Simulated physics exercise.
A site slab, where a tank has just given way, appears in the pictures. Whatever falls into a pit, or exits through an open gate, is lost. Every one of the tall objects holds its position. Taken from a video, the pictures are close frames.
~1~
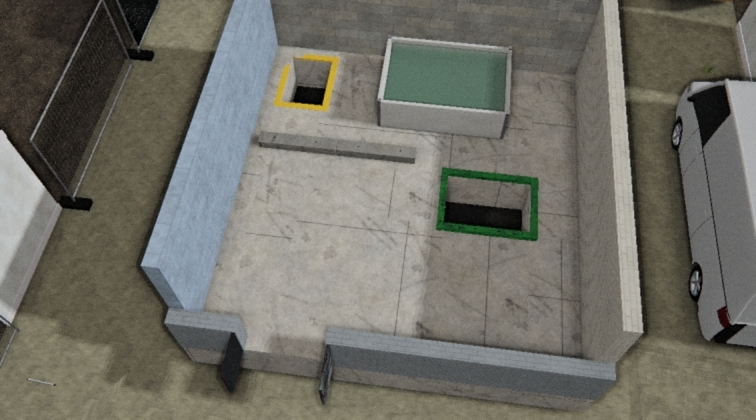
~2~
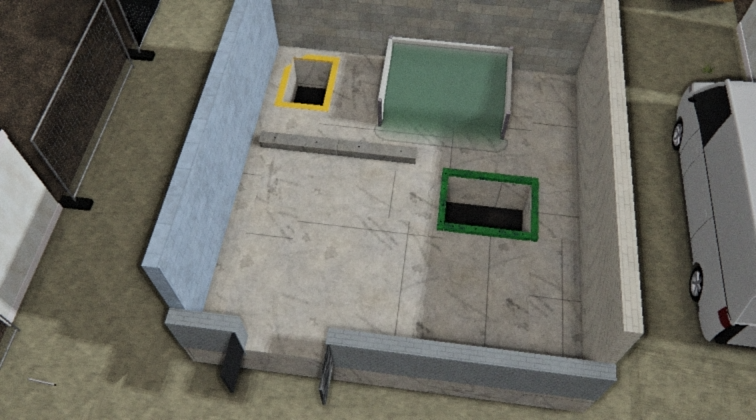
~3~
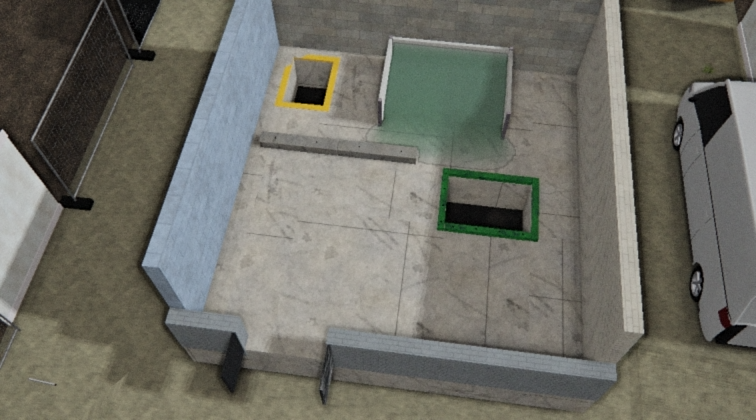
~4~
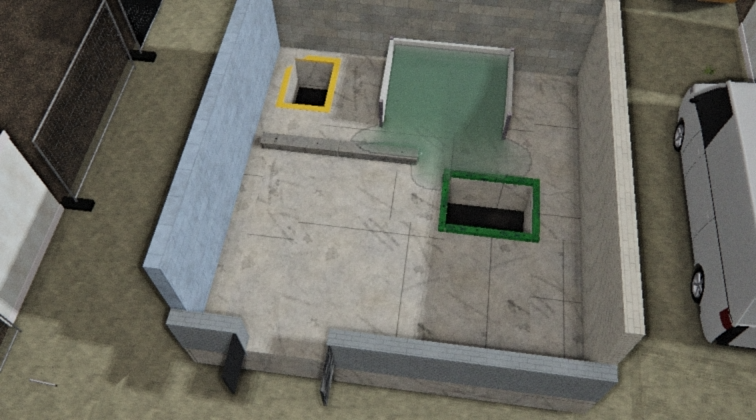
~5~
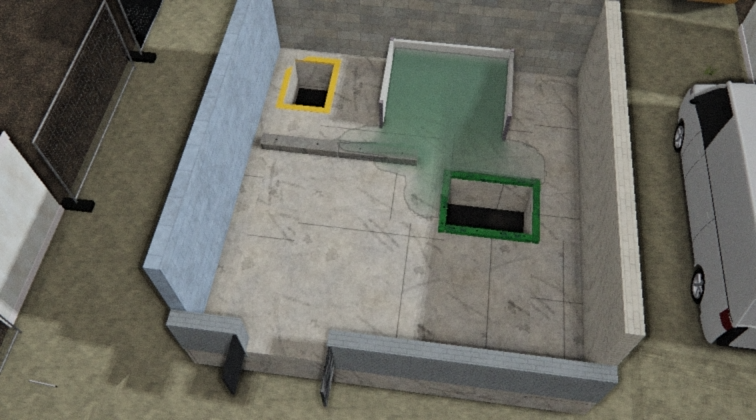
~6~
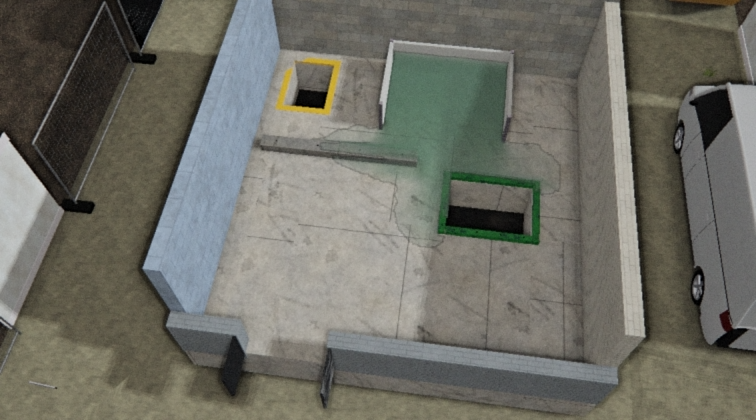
Green water spreads from a white-walled tank at the back of a walled concrete slab, seen from high above by a camera that stays almost still. A yellow-edged opening sits at back left near a low kerb, a green-edged one right of centre, and a white vehicle outside at right. The tank's front side disappears, and water fans forward, reaching the kerb and the green-edged opening while spreading leftward.
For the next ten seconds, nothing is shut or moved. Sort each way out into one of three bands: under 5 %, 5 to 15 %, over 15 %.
Sorted: Gate - 5 to 15 %; green pit - over 15 %; yellow pit - 5 to 15 %.
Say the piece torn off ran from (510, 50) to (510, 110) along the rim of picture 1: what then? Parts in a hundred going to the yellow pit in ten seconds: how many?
Yellow: 8 %.
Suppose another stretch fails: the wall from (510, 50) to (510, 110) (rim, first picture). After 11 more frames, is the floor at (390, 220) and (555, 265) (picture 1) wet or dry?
The first would be still unwetted and the second drenched.
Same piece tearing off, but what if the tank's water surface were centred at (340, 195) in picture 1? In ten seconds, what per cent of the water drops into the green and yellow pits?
The green pit ends up with 0 per cent and the yellow pit with 2 per cent.
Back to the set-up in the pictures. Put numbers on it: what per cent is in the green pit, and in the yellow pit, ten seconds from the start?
The first holds 24 per cent and the second 10 per cent.
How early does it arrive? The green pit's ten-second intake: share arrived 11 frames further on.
Around 85 percent.
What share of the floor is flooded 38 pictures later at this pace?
I make it 75 per cent.
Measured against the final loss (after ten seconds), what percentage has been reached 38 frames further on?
Estimate: Some 85 %.
A moment on, water covers 35 % of the floor; the gate 0 %, the green pit 13 %, the yellow pit 0 %.
Next, water covers 55 % of the floor; the gate 0 %, the green pit 21 %, the yellow pit 1 %.
Then, water covers 75 % of the floor; the gate 3 %, the green pit 24 %, the yellow pit 4 %.
Later, water covers 75 % of the floor; the gate 7 %, the green pit 24 %, the yellow pit 7 %.
In the end, water covers 85 % of the floor; the gate 10 %, the green pit 24 %, the yellow pit 10 %.
